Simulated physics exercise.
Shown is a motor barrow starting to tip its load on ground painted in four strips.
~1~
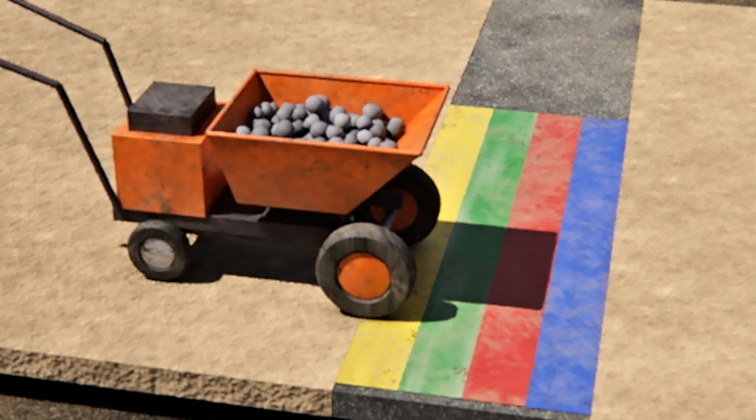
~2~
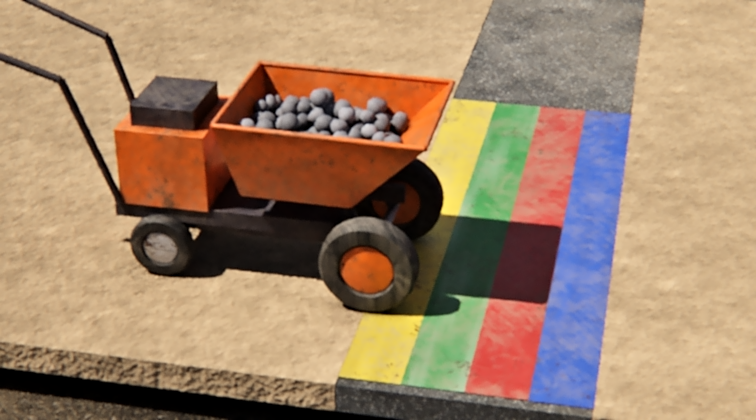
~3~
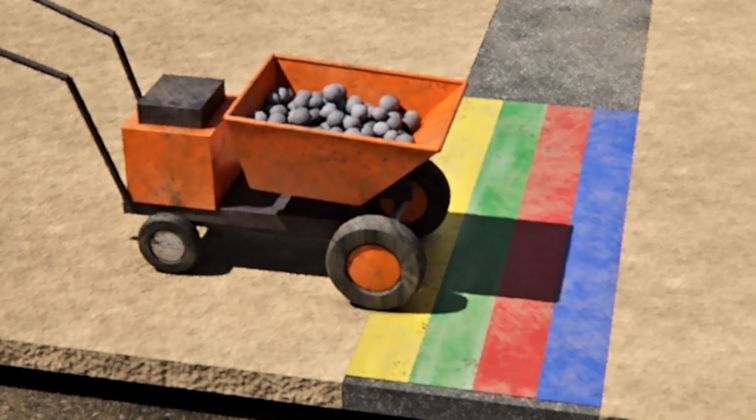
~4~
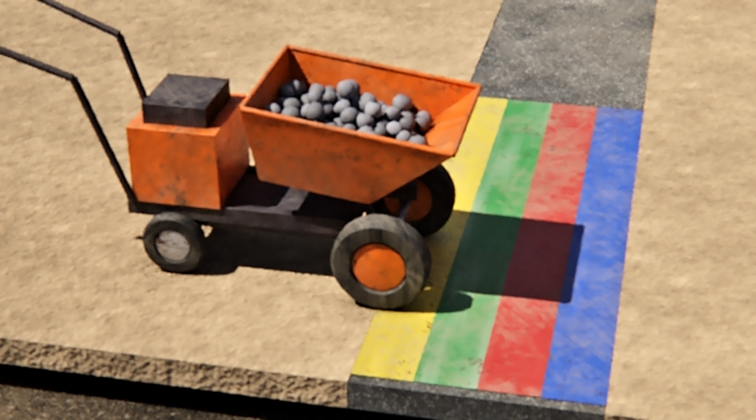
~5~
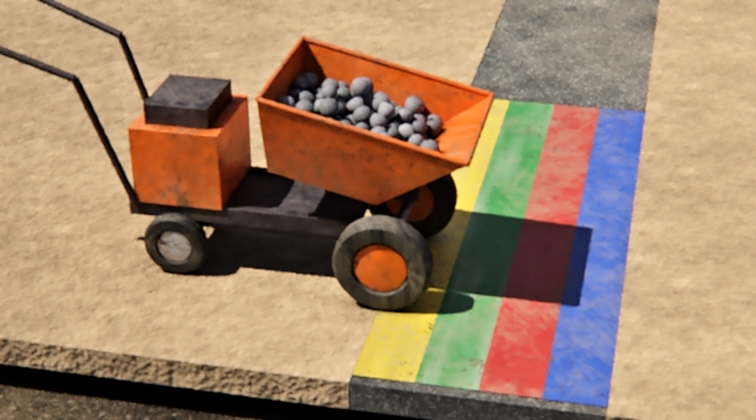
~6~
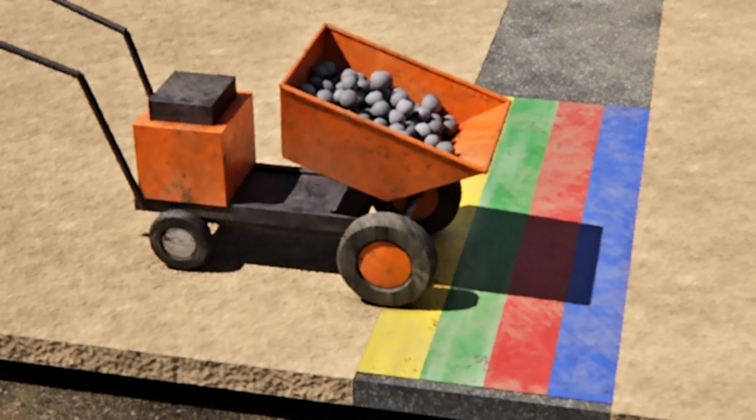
At first, an orange motor barrow sits with its skip level, full of round grey cobbles, beside yellow, green, red and blue strips painted on the ground. Then the skip's back end rises little by little, until it slants clearly down to the right with the cobbles still inside.
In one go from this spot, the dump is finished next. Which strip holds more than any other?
The blue strip.
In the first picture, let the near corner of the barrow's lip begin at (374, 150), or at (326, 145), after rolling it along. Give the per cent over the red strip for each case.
That comes to some 40 in a hundred for the first try and some 30 in a hundred for the second.
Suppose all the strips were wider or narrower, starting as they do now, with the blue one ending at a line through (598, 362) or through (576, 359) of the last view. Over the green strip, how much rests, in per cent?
Shares: About 0 per cent; about 0 per cent.
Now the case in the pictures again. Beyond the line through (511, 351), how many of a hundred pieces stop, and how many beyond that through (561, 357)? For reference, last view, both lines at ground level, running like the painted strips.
Roughly 70 and 60 percent.
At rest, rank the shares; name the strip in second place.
The runner-up is the red strip.
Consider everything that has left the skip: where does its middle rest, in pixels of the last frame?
The centre ends up roughly at (599, 277).
Soon, skip tipped steeply; all in the skip.
A while on, skip tipped right over; most in the skip; a small part over the red strip; a small part over the blue strip; a stray few off the paint.
Towards the end, skip tipped right over; about a quarter in the skip; a small part over the red strip; about a third over the blue strip; about a quarter off the paint.
Finally, skip tipped right over; about a quarter in the skip; none over the yellow strip; none over the green strip; a small part over the red strip; about a third over the blue strip; about a quarter off the paint.
